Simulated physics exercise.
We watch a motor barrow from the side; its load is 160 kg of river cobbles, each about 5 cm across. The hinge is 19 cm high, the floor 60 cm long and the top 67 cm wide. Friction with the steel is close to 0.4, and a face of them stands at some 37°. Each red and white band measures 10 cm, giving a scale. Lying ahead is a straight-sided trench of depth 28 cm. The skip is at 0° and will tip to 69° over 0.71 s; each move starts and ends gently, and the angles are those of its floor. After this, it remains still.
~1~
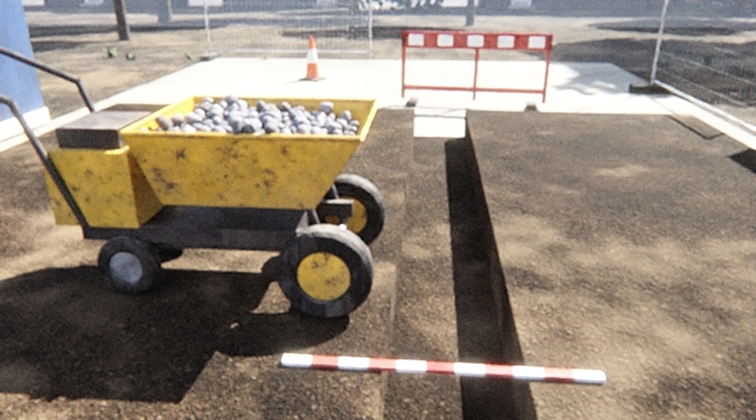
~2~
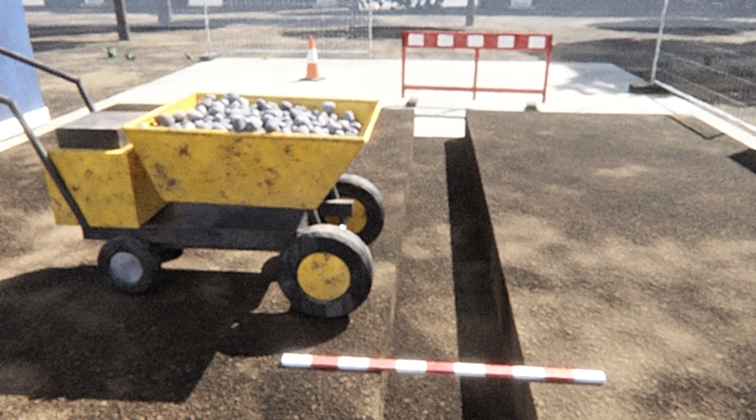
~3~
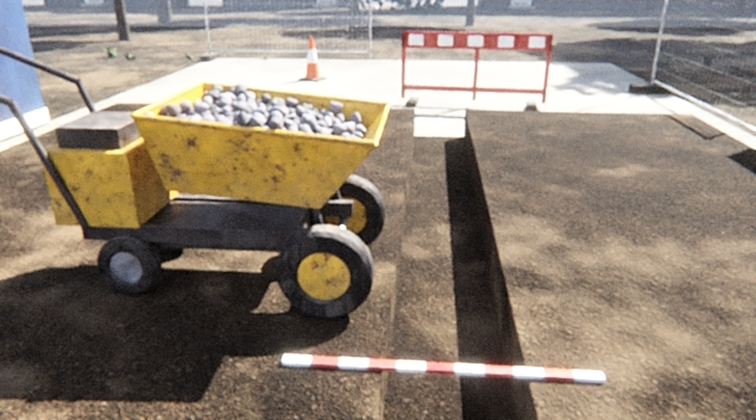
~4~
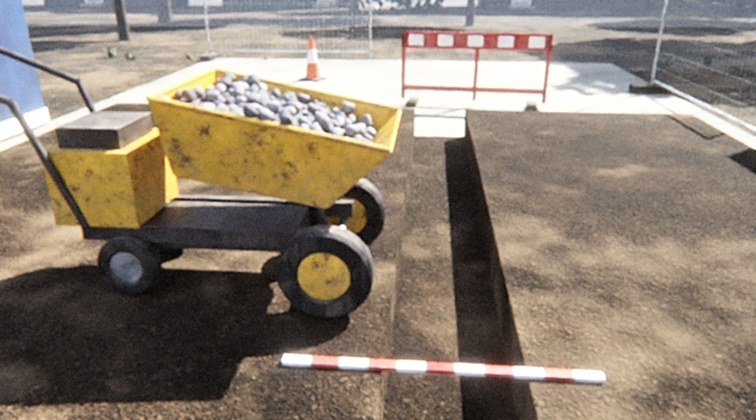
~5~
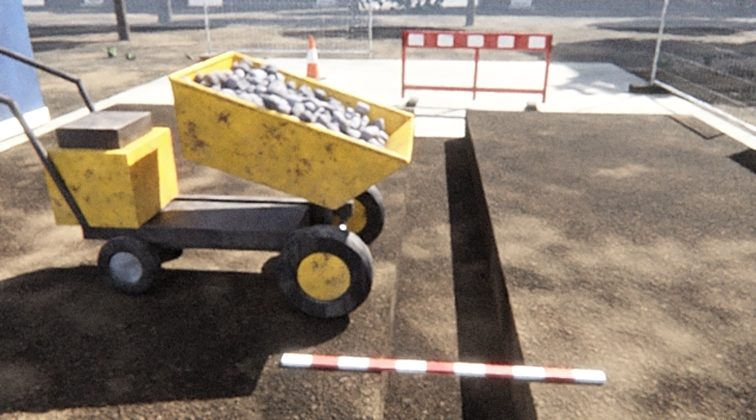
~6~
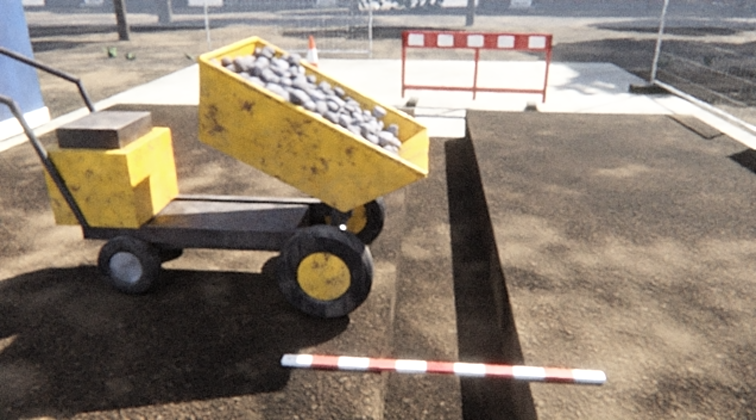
On a fenced dirt site beside a narrow trench, a small yellow motor barrow stands still while its skip, loaded with grey cobbles, gradually tilts up toward the right, its left end rising well above the chassis.
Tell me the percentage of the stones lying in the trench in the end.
Close to 43 %.
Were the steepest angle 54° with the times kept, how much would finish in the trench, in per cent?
Around 20 per cent would finish in the trench.
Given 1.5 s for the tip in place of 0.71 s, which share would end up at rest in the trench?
Roughly 60% would finish there.
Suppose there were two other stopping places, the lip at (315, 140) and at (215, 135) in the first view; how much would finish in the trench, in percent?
Roughly 70 percent for the first, and 75 percent for the second.
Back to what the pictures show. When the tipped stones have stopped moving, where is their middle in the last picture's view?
(533, 281).
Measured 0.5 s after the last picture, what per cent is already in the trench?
By that moment, roughly 10 per cent of the load.
Then, 0.2 s after the last picture the floor is at 58°, 100 % in the skip; the foremost stones are at (448, 201).
Then, 0.5 s after the last picture the floor is at 69°, 71 % in the skip, 9 % in the trench, 20 % past the trench; the foremost stones are at (567, 300).
Then, 0.9 s after the last picture the floor is at 69°, 25 % in the skip, 17 % in the trench, 57 % past the trench; the foremost stones are at (755, 310).
Then, 2.8 s after the last picture the floor is at 69°, 0 % in the skip, 43 % in the trench, 57 % past the trench; the foremost stones are past the picture's edge.
